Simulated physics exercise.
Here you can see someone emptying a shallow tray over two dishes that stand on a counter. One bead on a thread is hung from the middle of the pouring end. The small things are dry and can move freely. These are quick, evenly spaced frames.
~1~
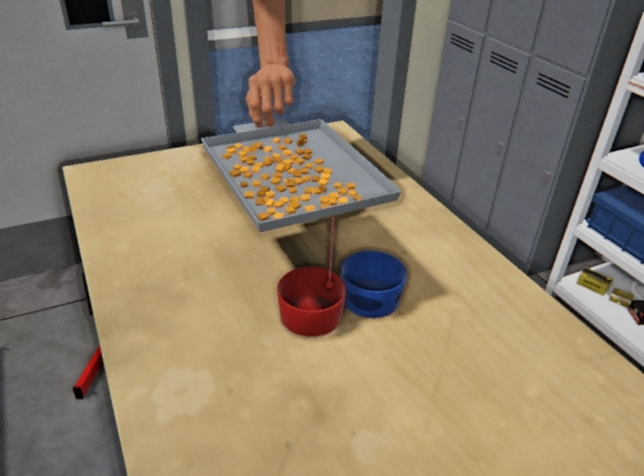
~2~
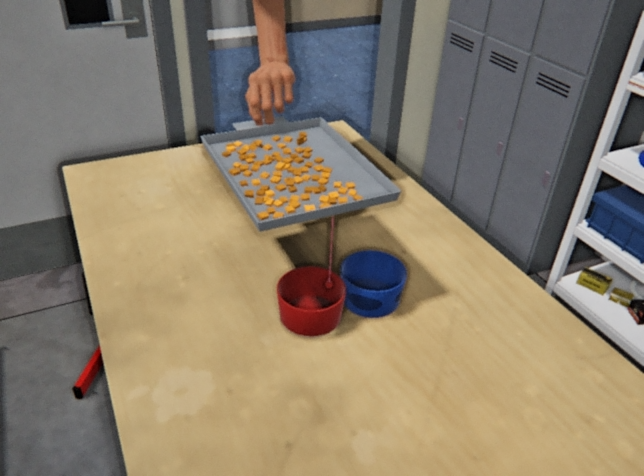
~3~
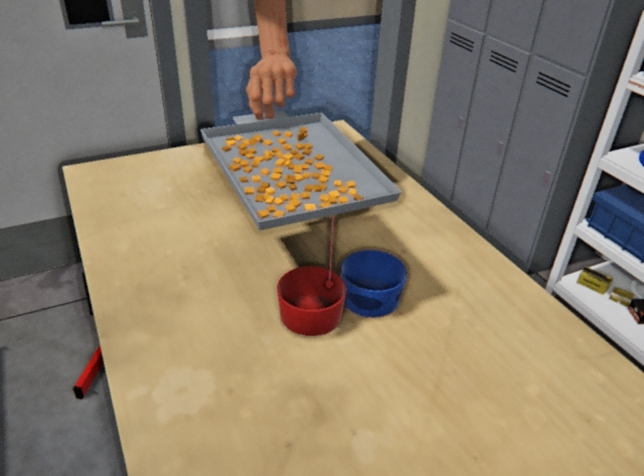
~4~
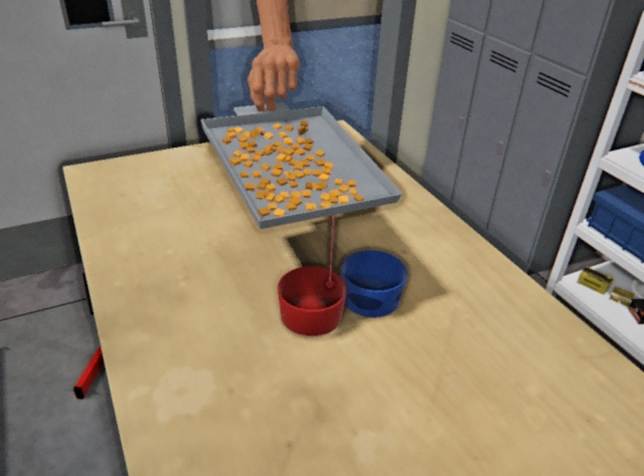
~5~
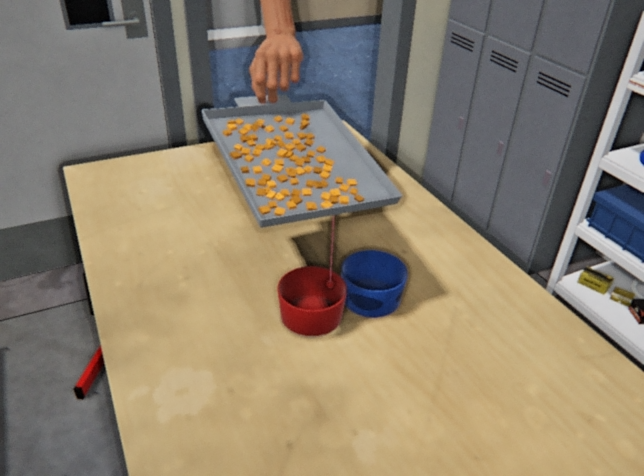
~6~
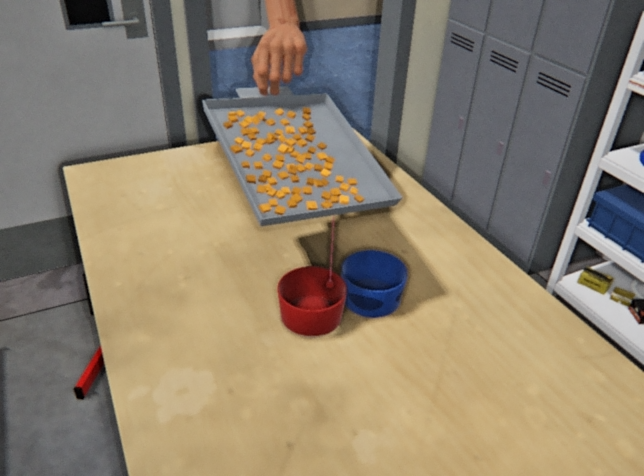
At first, a hand holds a gray tray of small orange crackers nearly level above a red dish and a blue dish on a wooden counter, a thread hanging from its near edge. Then the hand slowly raises the far end, tilting the tray slightly toward its near right corner, while the crackers barely shift.
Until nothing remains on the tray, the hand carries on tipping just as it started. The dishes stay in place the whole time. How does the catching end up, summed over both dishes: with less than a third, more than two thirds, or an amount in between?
In the end the catch comes to one third up to two thirds of the load.
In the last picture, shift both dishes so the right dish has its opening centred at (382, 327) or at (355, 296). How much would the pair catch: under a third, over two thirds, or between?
Taking the tries in order: Under a third and one to two thirds.
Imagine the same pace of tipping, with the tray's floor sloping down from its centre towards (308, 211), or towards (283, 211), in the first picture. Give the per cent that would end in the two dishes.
Roughly 10 percent first and 10 percent second.
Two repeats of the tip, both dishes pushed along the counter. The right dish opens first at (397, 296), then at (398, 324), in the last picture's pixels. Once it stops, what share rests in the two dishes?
In order: 80 percent and 10 percent.
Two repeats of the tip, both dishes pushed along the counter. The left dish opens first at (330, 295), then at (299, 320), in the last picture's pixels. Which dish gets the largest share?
Attempt 1: The one on the right side. Attempt 2: The one on the right side.
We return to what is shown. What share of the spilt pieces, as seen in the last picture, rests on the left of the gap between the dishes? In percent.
Close to 10 %.
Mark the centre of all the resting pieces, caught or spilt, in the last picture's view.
Last view, centre at rest - approx. (377, 313).
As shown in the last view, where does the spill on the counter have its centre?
I'd say near (371, 337), give or take.
Shortly afterwards, tray tipped steeply; all but a few on the tray; only a few in the air.
Next, tray tipped past a quarter turn; all but a few on the tray; a little outside both; only a few in the air.
Some moments later, tray tipped past a quarter turn; near half in the right dish; near half outside both.
In the end, tray tipped past a quarter turn; none at all in the left dish; near half in the right dish; near half outside both.
